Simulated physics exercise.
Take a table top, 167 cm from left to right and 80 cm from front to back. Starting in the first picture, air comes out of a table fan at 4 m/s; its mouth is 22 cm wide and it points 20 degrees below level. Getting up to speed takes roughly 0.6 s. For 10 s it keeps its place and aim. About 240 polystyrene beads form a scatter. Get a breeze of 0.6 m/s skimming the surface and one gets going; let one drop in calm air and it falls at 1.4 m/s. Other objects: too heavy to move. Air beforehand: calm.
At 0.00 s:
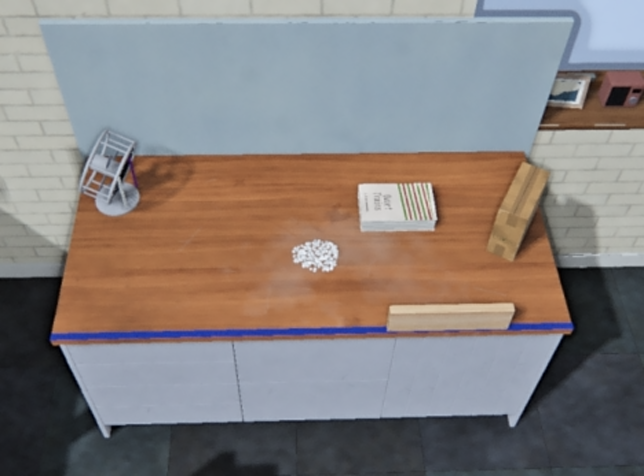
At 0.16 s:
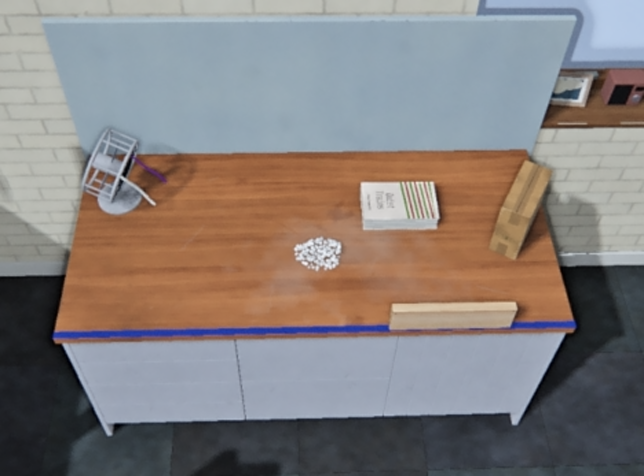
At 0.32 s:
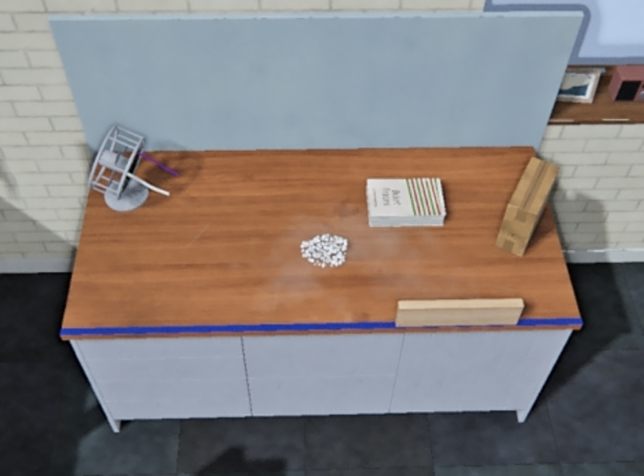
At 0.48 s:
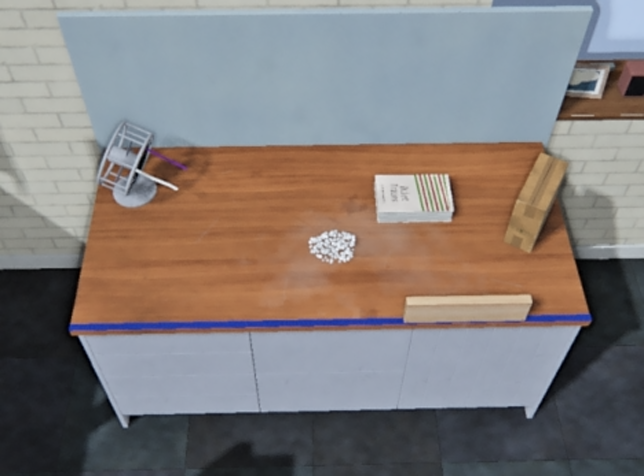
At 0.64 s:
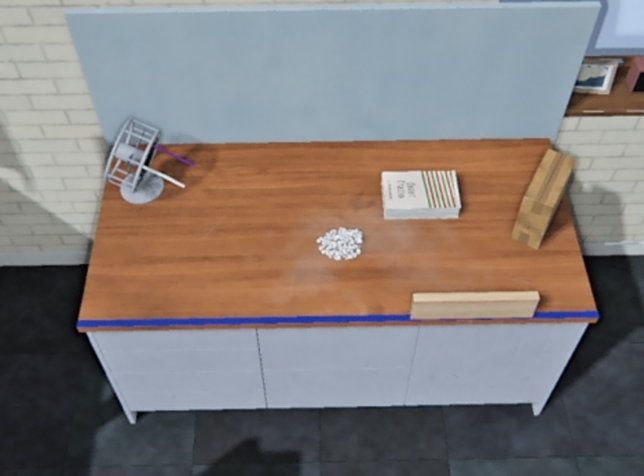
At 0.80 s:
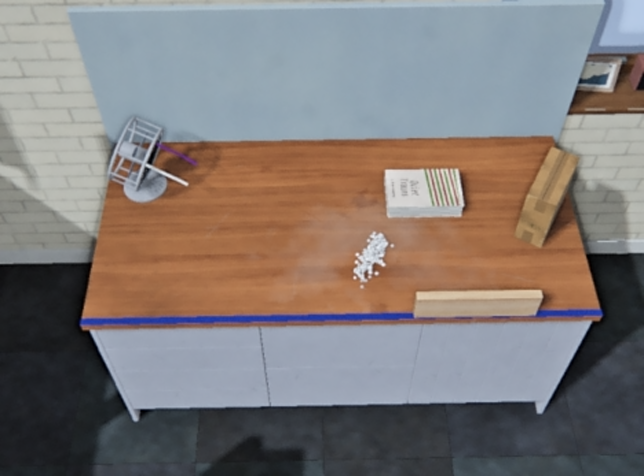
On a wooden table top, white beads lie still beside a fan, then shift right.
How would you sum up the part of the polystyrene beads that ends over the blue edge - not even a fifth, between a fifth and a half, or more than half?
The fan should leave one fifth through one half past that edge.
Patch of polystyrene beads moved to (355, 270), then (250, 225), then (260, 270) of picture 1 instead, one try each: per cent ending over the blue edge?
In turn: 25 per cent, 20 per cent, 100 per cent.
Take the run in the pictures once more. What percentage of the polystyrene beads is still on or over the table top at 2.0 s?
Close to 0 in a hundred remain at that time.
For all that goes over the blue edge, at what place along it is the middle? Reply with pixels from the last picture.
Somewhere about (573, 317).
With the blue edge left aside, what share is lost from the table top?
70 %.
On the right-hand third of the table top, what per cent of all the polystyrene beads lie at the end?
About 0 percent.
After 2.0 s, 31 % are over the blue edge; 100 % have settled or left.
After 3.2 s, 31 % are over the blue edge; 100 % have settled or left.
After 5.5 s, 31 % are over the blue edge; 100 % have settled or left.
After 10.0 s, at the end, 31 % are over the blue edge.
